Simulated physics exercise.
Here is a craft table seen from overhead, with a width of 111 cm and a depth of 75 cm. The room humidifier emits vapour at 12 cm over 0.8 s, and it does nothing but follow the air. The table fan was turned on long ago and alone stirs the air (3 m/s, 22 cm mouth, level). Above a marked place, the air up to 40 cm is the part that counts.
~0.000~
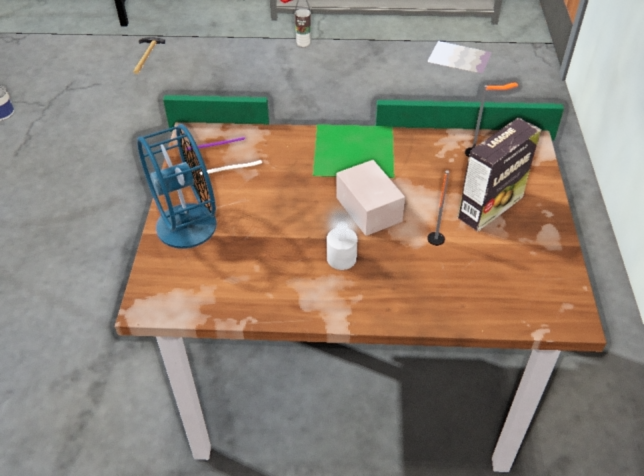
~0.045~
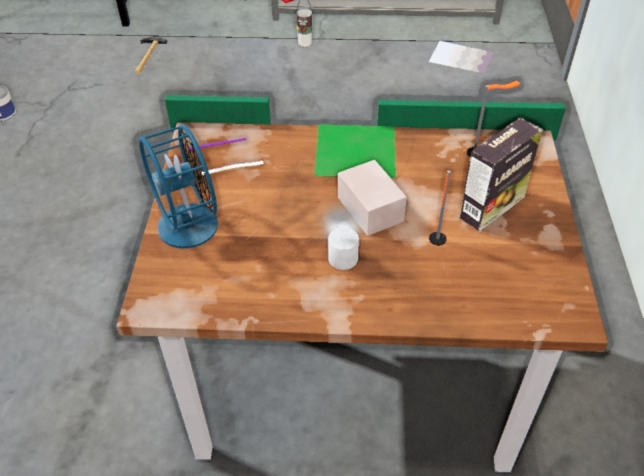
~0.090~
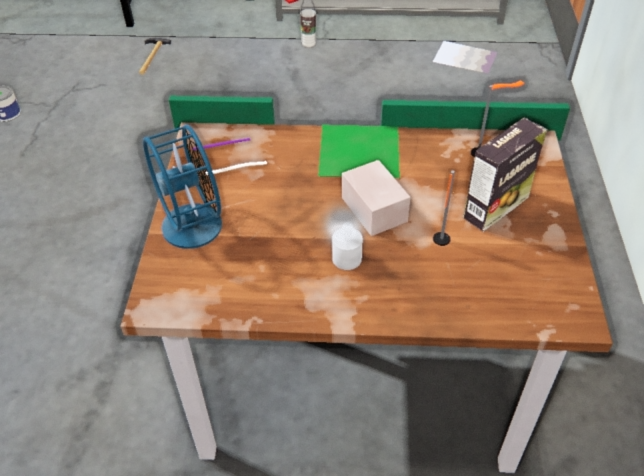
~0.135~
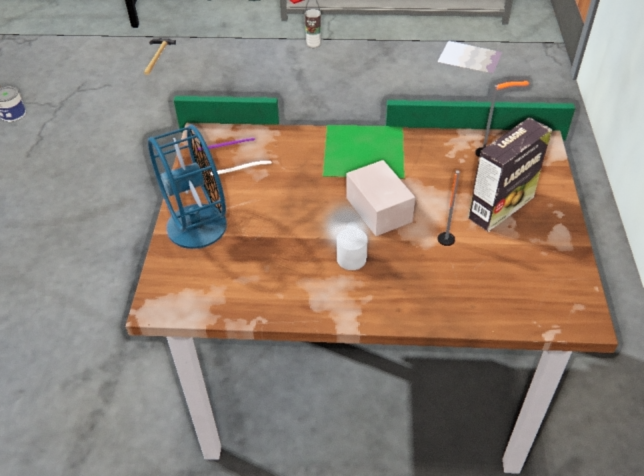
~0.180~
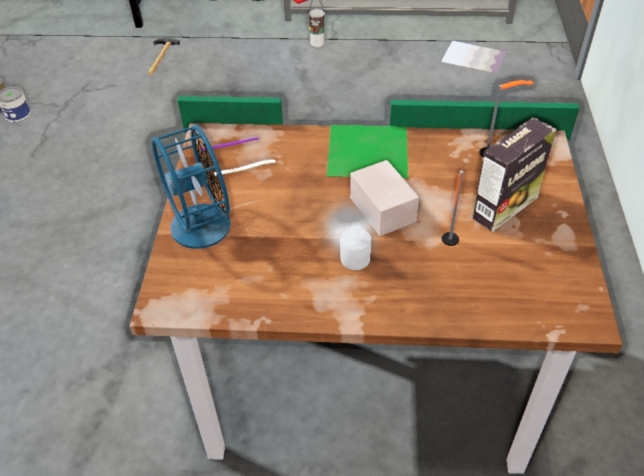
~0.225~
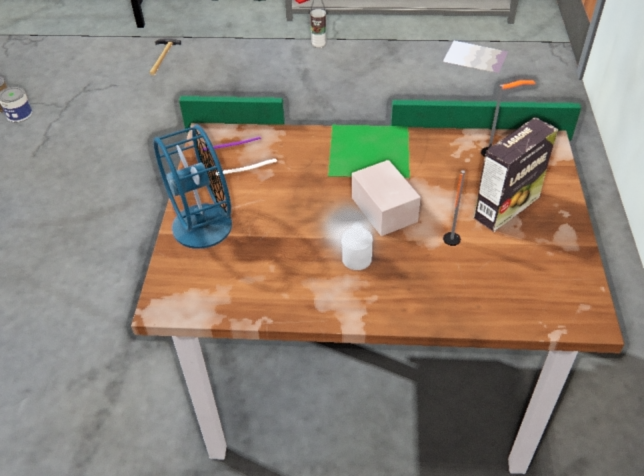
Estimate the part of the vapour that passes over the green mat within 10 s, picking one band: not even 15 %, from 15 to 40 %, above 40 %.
I would say over 40 %.
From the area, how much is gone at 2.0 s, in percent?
Around 5 percent, I'd say.
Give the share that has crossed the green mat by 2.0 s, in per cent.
Roughly 10 per cent.
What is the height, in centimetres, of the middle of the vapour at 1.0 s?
4 cm.
By 1.0 s, 0 % is gone from the area; 1 % has passed over the green mat, and the middle of the rest is near (334, 250).
By 2.0 s, 6 % is gone from the area; 12 % has passed over the green mat, and the middle of the rest is near (321, 286).
By 4.0 s, 69 % is gone from the area; 46 % has passed over the green mat, and the middle of the rest is near (328, 317).
By 10.0 s, 95 % is gone from the area; 57 % has passed over the green mat.
